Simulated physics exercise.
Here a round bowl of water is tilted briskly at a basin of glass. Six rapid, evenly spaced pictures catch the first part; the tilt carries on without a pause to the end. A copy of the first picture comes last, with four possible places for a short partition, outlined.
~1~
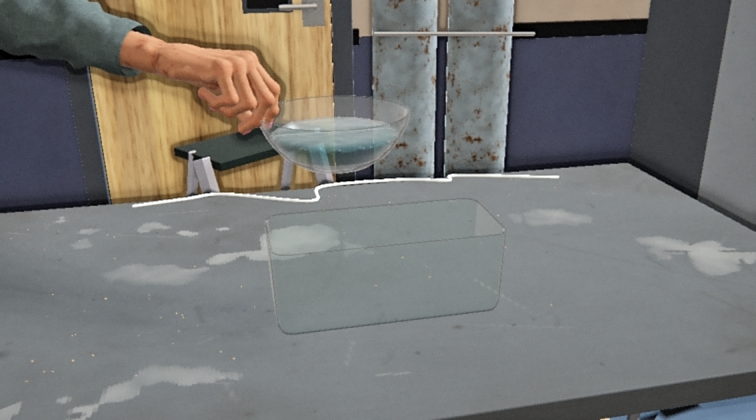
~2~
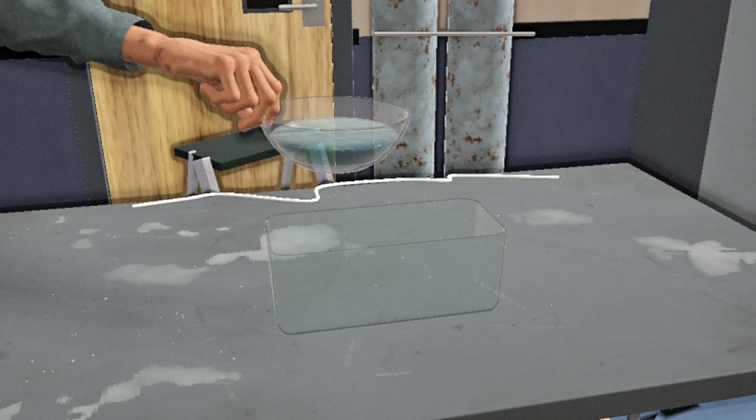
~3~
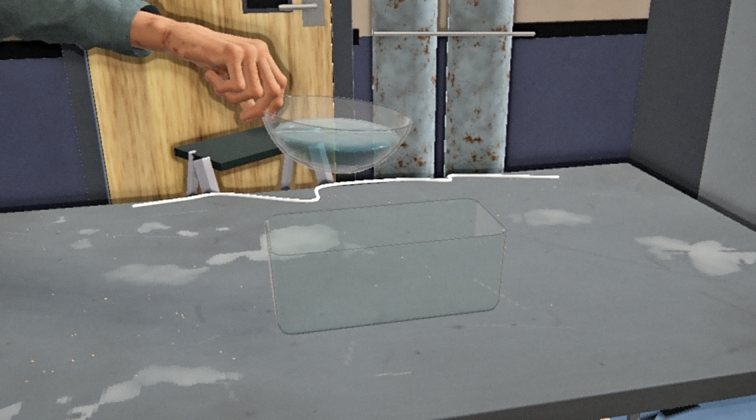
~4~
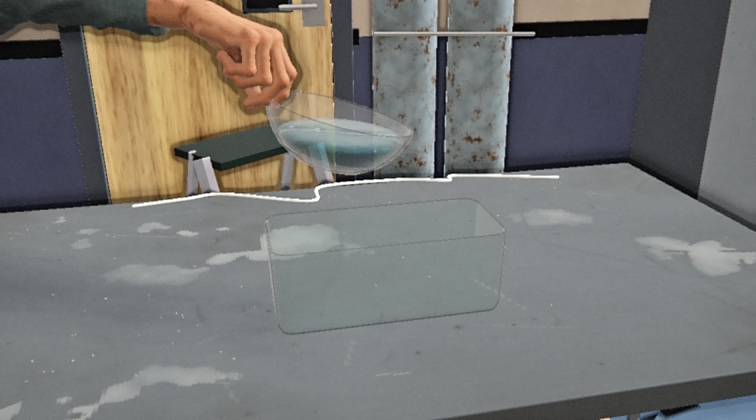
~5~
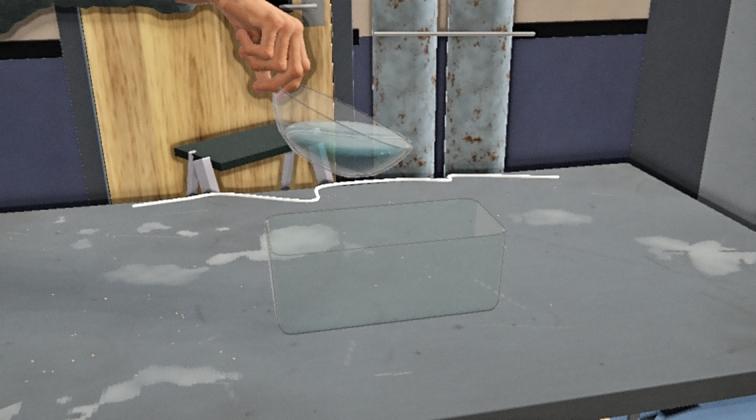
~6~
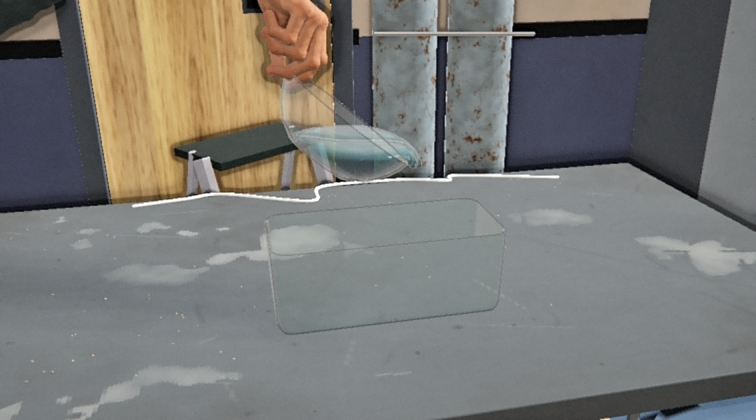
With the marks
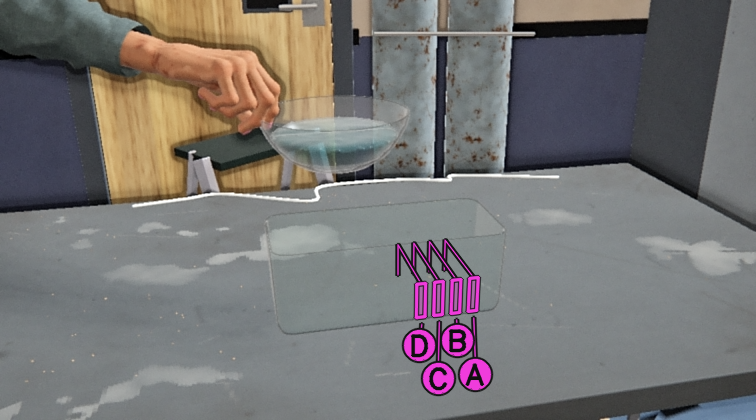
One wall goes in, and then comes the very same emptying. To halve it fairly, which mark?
C is best.
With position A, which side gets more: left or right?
More ends on the left.
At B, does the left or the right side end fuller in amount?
The left one.
In magenta, A at (473, 317); B at (456, 319); C at (439, 321); D at (421, 323).
With A, about 89 % ends left of the wall and 5 % right of it; 6 % is lost outside.
With B, about 69 % ends left of the wall and 25 % right of it; 5 % is lost outside.
With C, about 47 % ends left of the wall and 50 % right of it; 3 % is lost outside.
With D, about 29 % ends left of the wall and 69 % right of it.
